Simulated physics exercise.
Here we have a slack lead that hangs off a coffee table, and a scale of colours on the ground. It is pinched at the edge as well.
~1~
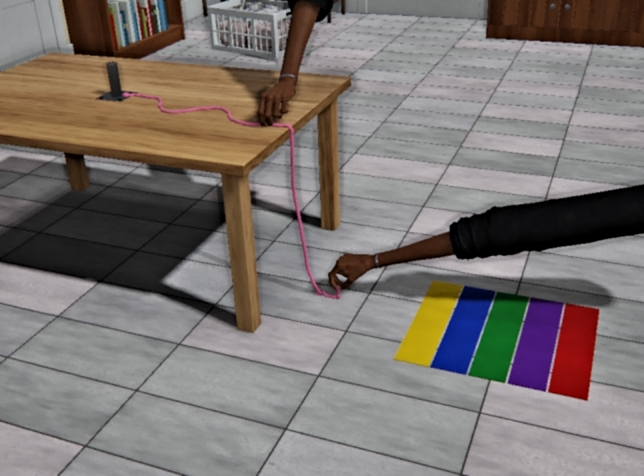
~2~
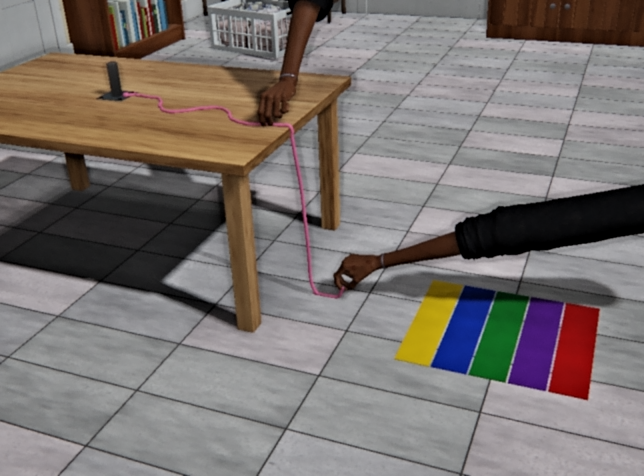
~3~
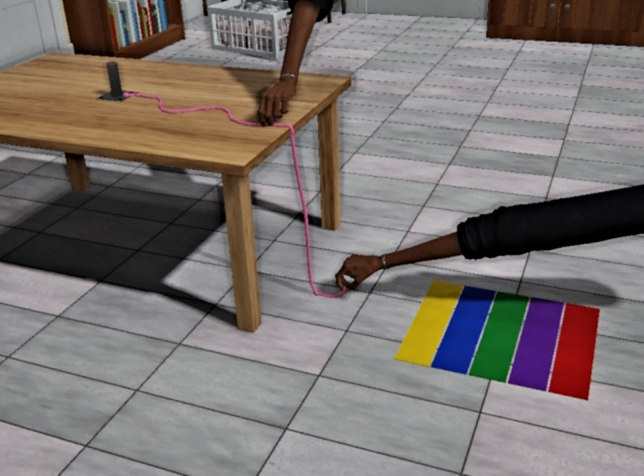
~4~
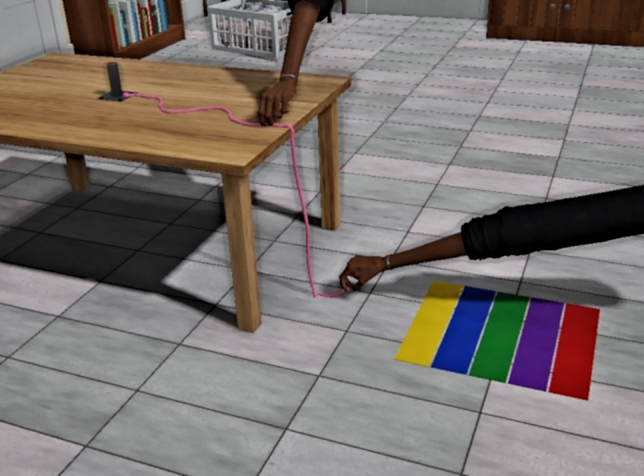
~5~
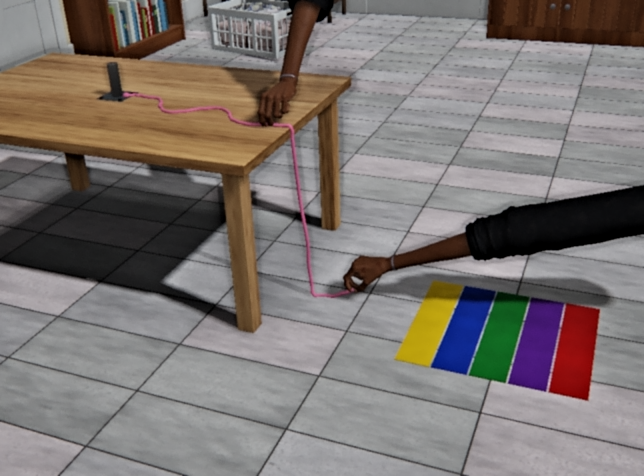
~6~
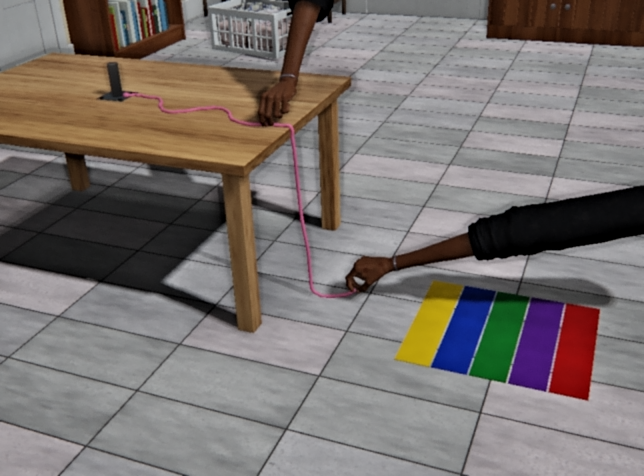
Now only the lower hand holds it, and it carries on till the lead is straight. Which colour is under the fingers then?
The end stops over the green strip.
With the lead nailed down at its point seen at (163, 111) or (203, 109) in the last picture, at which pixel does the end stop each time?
About (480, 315) and (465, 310).
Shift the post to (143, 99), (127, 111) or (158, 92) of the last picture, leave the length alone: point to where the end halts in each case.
In that order: (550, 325), (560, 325) and (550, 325).
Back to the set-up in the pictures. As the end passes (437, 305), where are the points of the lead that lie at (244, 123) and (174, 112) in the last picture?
They go to (290, 122) and to (202, 108).
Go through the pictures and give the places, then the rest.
The first frame shows end (338, 287); yellow (418, 347); blue (454, 354); green (492, 362); purple (530, 370); red (571, 378).
The second frame shows end (343, 288); lead through (150, 97) (183, 111) (231, 118) (292, 135) (304, 209) (310, 272).
The third frame shows end (345, 288).
The fourth frame shows end (349, 289); lead through (150, 98) (183, 112) (231, 118) (292, 136) (304, 209) (309, 272).
The fifth frame shows end (353, 290).
The sixth frame shows end (355, 290); lead through (150, 98) (183, 112) (231, 118) (292, 136) (300, 209) (310, 273).
Early on, end near (437, 305); over yellow.
Midway, end near (479, 313); over blue.
At the end of the slack, end near (505, 317); over green. It gets as far as the green strip.
